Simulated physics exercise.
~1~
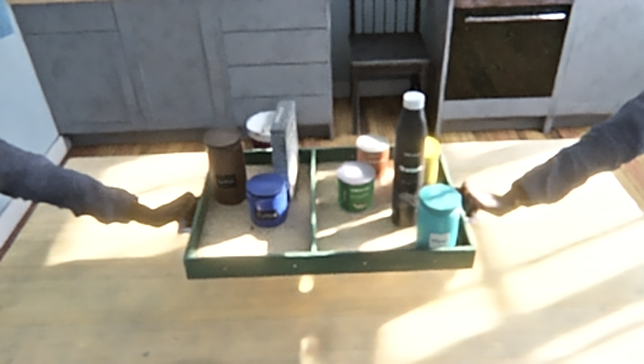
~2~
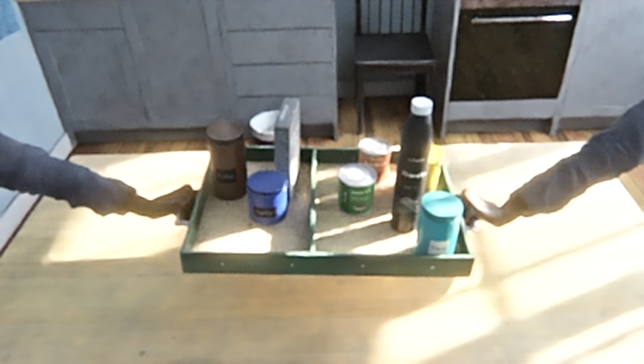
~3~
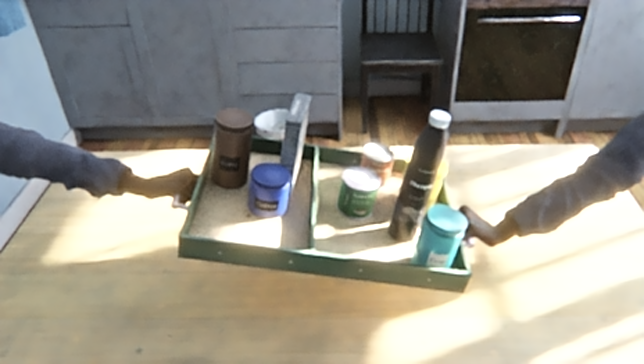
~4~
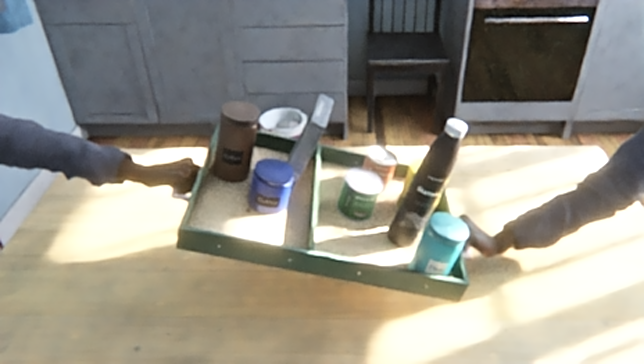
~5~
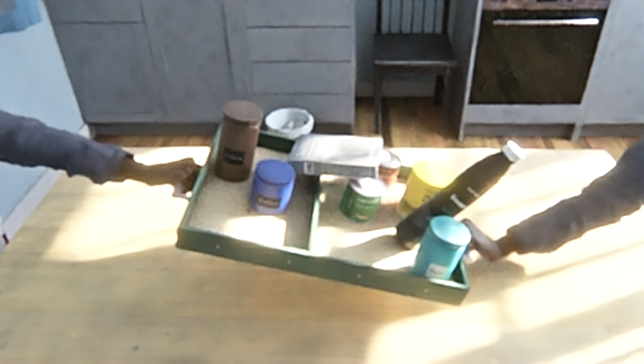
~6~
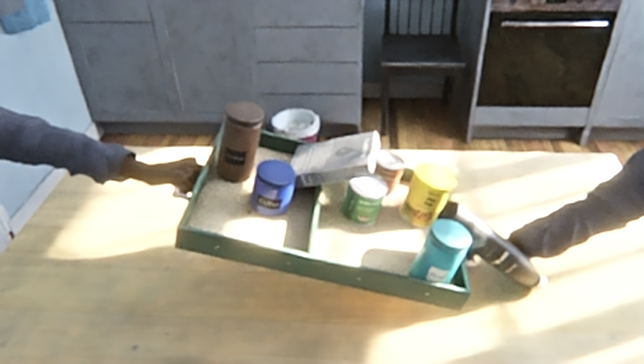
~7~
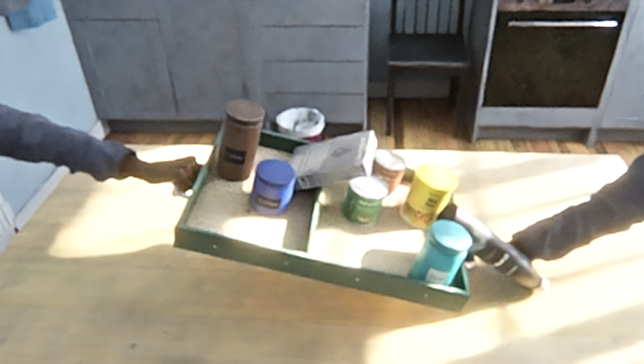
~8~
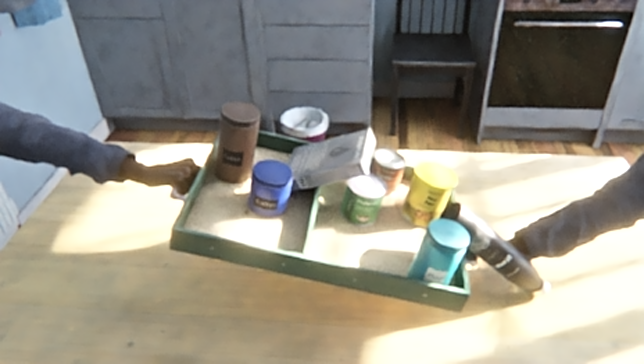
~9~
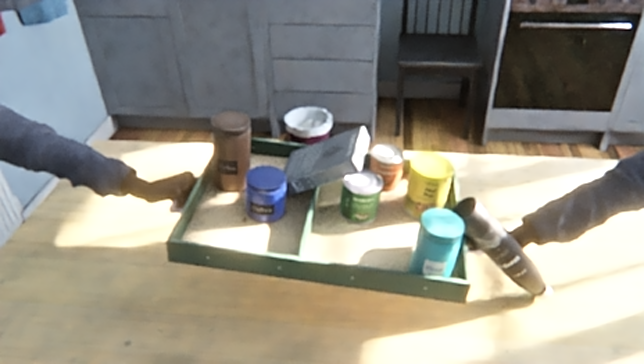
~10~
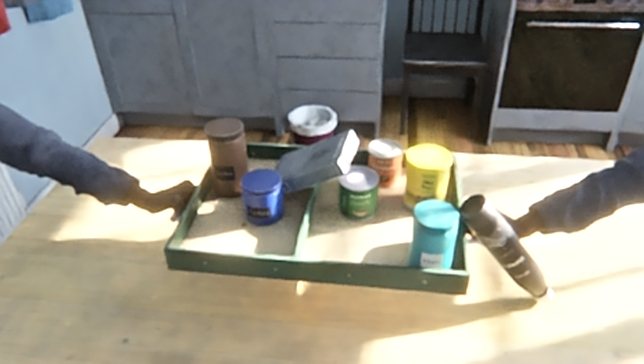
A tray held by two hands tips right and levels, its black bottle toppling over the edge.
